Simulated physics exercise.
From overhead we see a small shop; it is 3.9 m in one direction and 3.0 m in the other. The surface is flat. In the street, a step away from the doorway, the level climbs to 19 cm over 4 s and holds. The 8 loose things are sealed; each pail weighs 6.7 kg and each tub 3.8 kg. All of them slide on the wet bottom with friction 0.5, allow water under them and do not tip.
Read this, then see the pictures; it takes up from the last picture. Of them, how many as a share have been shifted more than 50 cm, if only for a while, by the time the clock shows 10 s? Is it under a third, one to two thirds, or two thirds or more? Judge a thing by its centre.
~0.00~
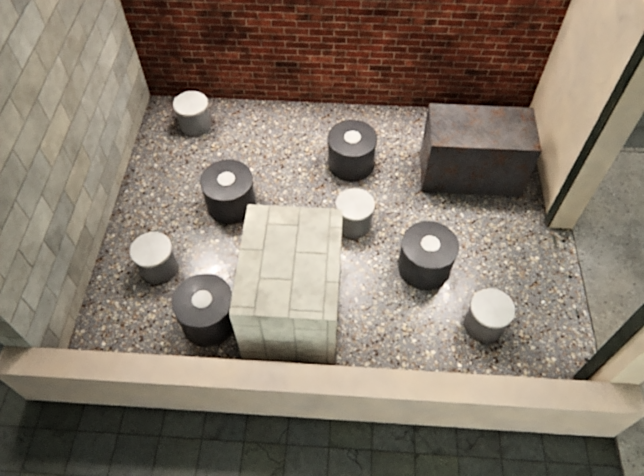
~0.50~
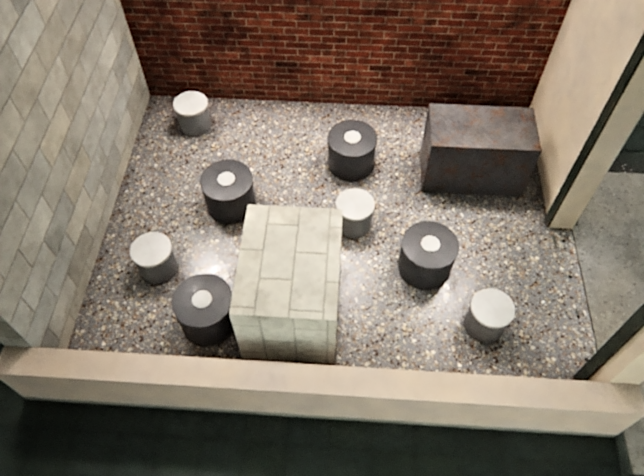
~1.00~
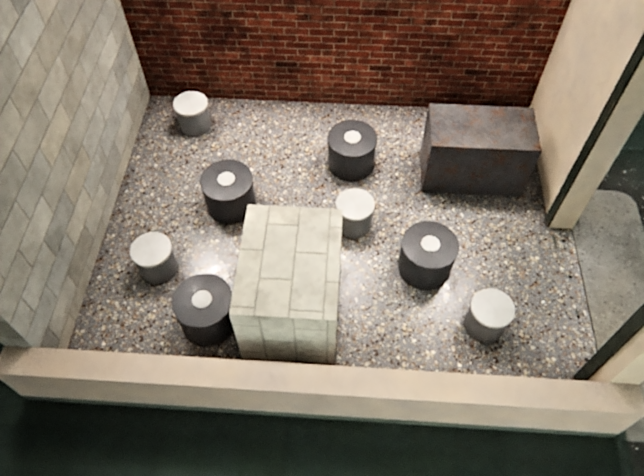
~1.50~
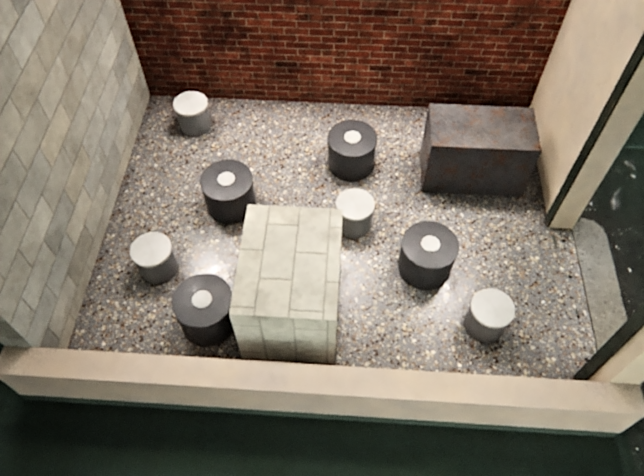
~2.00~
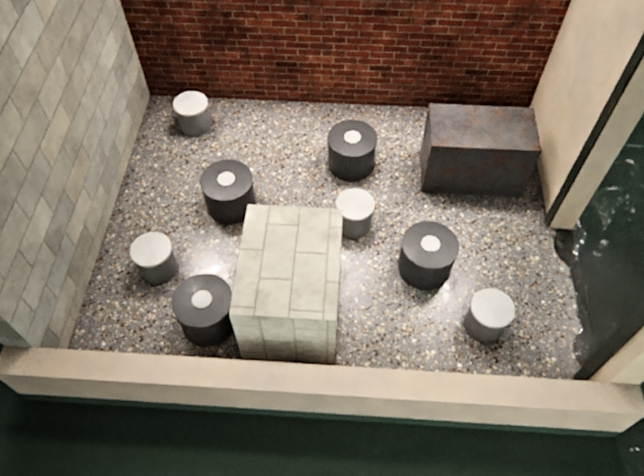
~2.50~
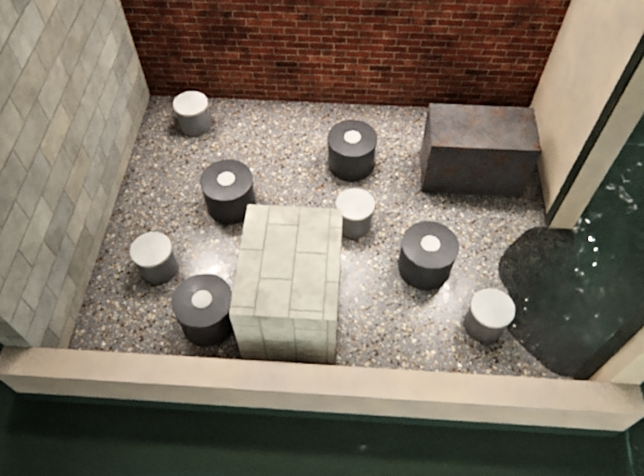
The fraction shifted will be in the top third.
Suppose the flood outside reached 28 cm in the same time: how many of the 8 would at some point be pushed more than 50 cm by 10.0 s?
Then it comes to 8.
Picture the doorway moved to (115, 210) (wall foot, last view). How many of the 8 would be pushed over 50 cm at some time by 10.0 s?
The answer would then be 5.
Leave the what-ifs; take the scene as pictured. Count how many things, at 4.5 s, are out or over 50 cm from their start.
By then 0.
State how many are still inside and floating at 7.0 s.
At that time, 4.
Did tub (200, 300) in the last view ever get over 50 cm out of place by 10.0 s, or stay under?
The answer is a smaller shift.
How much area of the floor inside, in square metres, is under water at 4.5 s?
About 4.0 m2 is covered.
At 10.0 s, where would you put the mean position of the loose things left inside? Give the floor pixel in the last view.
The centre is close to (195, 198).
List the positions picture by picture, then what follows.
The first frame shows a pail at (493, 307), on the bottom; a tub at (226, 179), on the bottom; water covers 0.0 m2; 0 of 8 have shifted.
The second frame shows a pail at (493, 307) rests on the ground; a tub at (226, 179) rests on the ground; 0.0 m2 under water; 0 of 8 have shifted.
The third frame shows a pail at (493, 307) rests on the ground; a tub at (226, 179) rests on the ground; water covers 0.0 m2; 0 of 8 have shifted.
The fourth frame shows a pail at (493, 307) rests on the ground; a tub at (226, 179), on the bottom; water covers 0.0 m2; 0 of 8 have shifted.
The fifth frame shows a pail at (493, 307), on the bottom; a tub at (226, 179), on the bottom; 0.0 m2 under water; 0 of 8 have shifted.
The sixth frame shows a pail at (493, 307), on the bottom; a tub at (226, 179) rests on the ground; 0.4 m2 under water; 0 of 8 have shifted.
After 3.5 s 0 of 8 are over 50 cm from their spots; 0 afloat.
After 4.5 s 0 of 8 are over 50 cm from their spots; 1 afloat.
After 7.0 s 5 of 8 are over 50 cm from their spots; 4 afloat.
After 10.0 s 6 of 8 are over 50 cm from their spots, and 6 have been at some point; 7 afloat.
